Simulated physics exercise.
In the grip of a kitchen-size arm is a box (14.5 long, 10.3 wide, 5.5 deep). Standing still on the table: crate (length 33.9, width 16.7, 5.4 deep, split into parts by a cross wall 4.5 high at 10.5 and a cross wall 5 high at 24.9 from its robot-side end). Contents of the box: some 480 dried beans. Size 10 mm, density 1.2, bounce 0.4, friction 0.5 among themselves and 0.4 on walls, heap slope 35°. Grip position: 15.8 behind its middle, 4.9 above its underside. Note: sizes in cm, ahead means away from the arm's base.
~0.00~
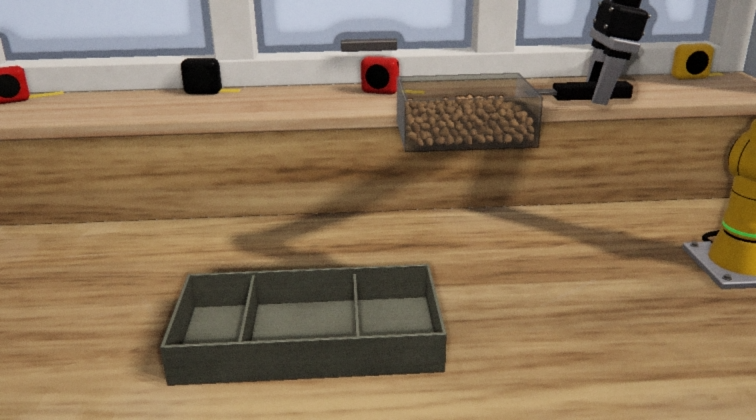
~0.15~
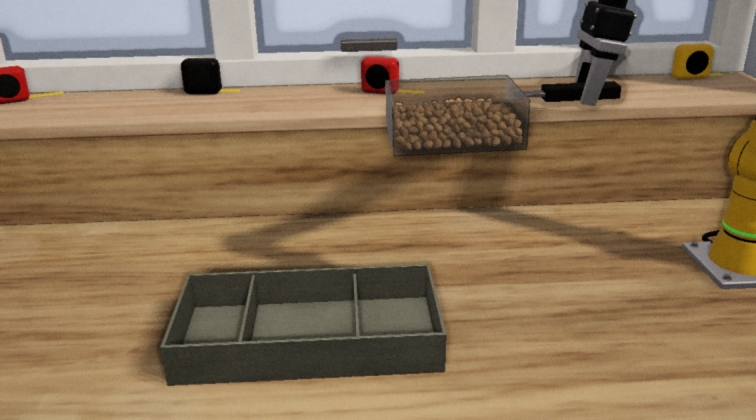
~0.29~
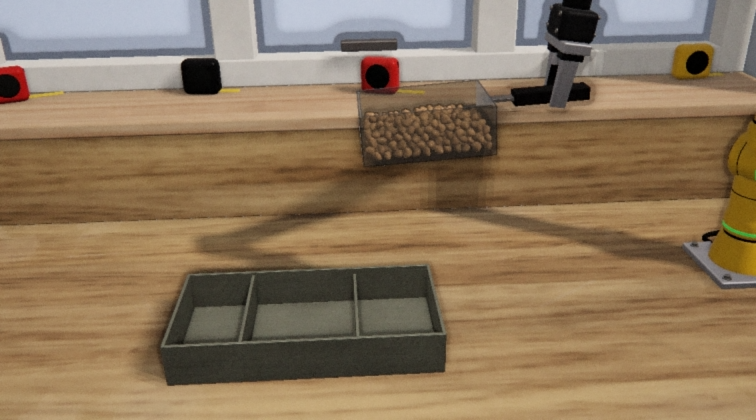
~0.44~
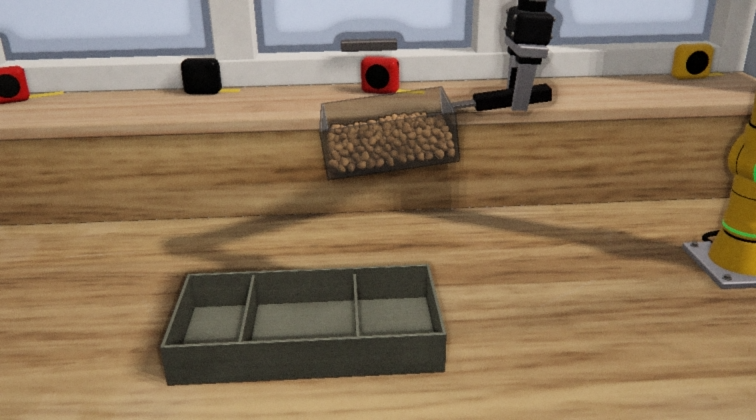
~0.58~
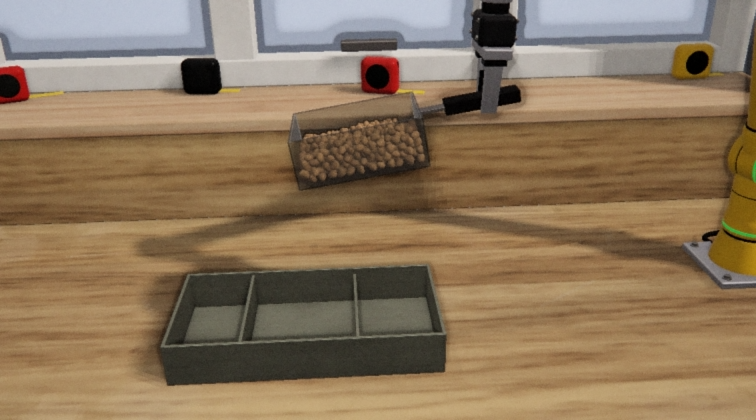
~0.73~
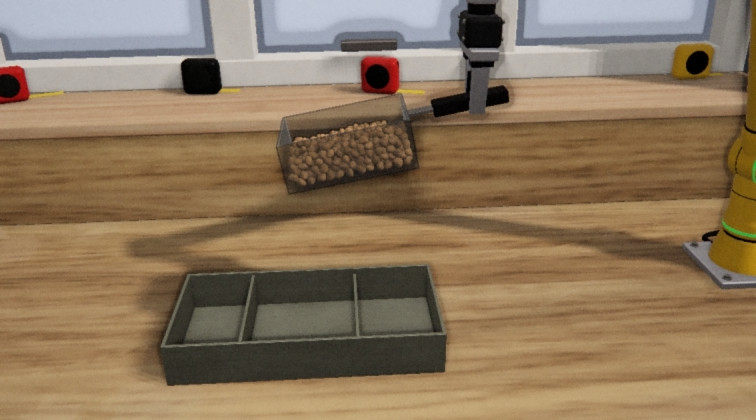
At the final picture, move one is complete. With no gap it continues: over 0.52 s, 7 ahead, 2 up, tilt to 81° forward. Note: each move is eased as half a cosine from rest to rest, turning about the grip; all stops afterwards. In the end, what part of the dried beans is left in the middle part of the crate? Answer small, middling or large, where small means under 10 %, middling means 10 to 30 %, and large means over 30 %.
Middling.
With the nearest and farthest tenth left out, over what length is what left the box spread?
16 cm.
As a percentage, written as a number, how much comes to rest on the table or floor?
0 per cent, more or less.
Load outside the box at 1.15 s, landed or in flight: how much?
By then about 0 % is out.
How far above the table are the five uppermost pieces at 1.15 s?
About 24 cm above the table.
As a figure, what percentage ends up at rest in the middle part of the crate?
15 per cent, give or take.
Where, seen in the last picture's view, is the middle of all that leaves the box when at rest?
Roughly at pixel (346, 335).
By 0.94 s, tilted 35° forward, highest piece 26 above the table; 476 in the box.
By 1.15 s, tilted 74° forward, highest piece 24 above the table; 476 in the box.
By 1.45 s, tilted 81° forward, highest piece 24 above the table; 382 in the box, 45 in the middle part, 38 in the robot-side part, 11 in flight or on a rim.
By 2.50 s, tilted 81° forward, highest piece 24 above the table; 331 in the box, 81 in the middle part, 64 in the robot-side part.
Final count, 331 in the box, 81 in the middle part, 64 in the robot-side part. That is 17 % in the middle part of the crate.
